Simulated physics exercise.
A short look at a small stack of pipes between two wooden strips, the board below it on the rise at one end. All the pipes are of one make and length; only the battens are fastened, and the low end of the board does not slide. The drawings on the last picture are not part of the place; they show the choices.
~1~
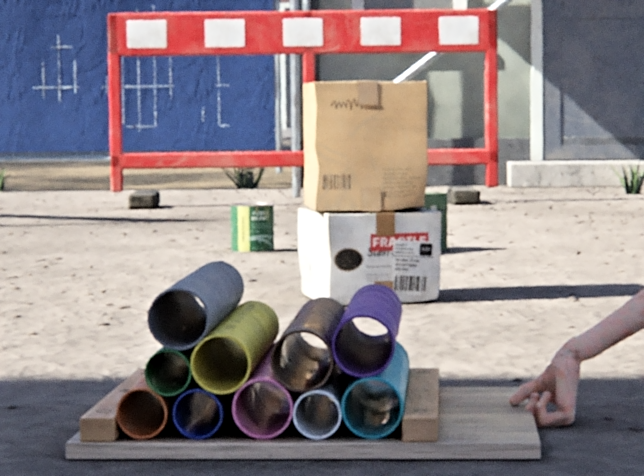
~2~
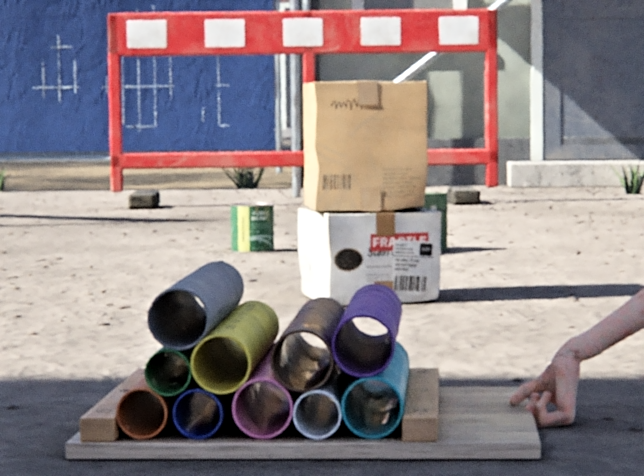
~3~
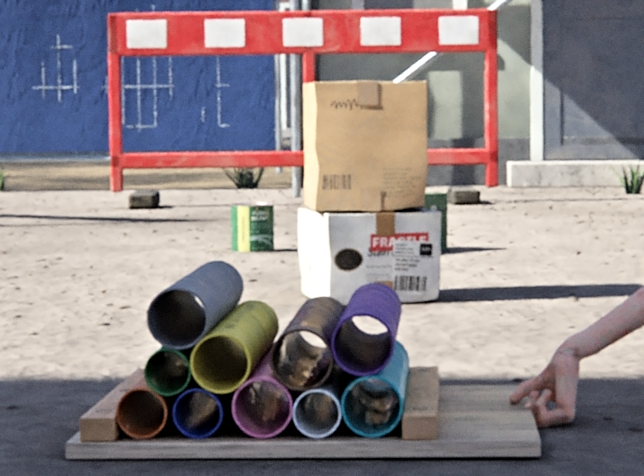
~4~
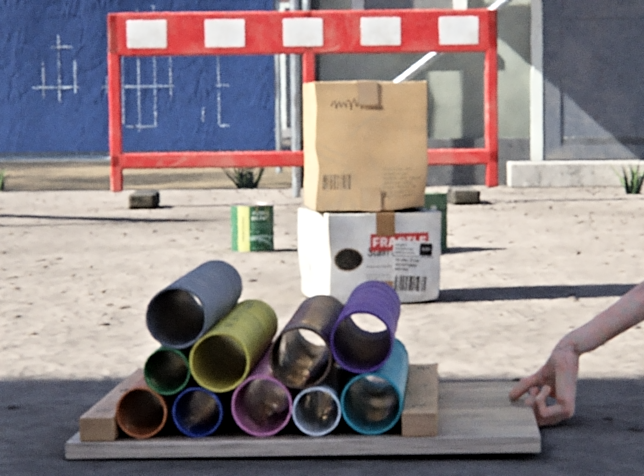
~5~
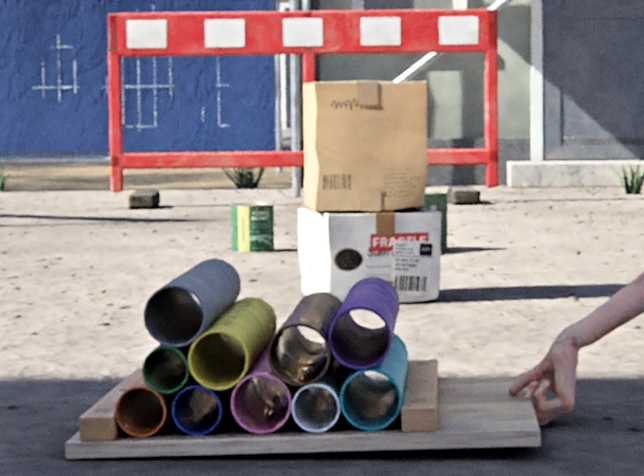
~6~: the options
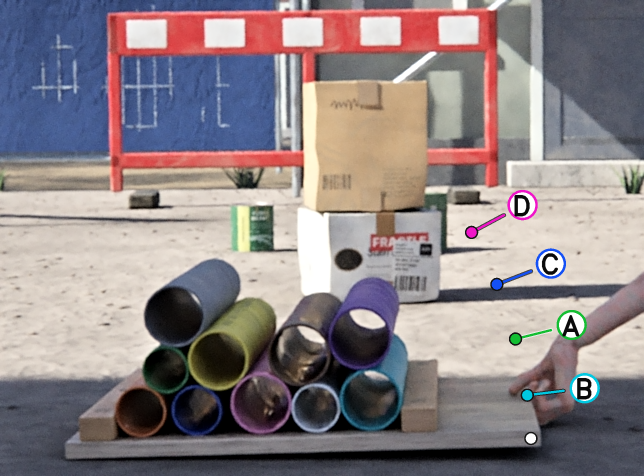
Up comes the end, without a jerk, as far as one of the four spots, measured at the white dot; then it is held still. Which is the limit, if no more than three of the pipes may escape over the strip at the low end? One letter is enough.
A is the limit.
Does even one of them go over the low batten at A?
Yes.
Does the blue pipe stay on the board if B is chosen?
The blue pipe: Yes.
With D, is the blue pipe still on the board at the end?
The blue pipe: Yes.
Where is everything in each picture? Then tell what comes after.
The first frame shows blue pipe (198, 414); pink pipe (263, 408).
The second frame shows pink pipe (263, 408); white pipe (317, 414).
The third frame shows board (314, 408); yellow pipe (220, 363).
The fourth frame shows board (314, 406); pink pipe (262, 406); blue pipe (197, 412).
The fifth frame shows board (314, 403); orange pipe (141, 412); blue pipe (197, 410).
On the copy, A at (516, 339); B at (527, 395); C at (497, 284); D at (471, 232); the white dot at (531, 439).
On A. First, board at 12°.
Then, board at 14°.
Finally, board at 14°, two over the low batten (green, grey).
By contrast, B none over the low batten; C five over the low batten; D five over the low batten.
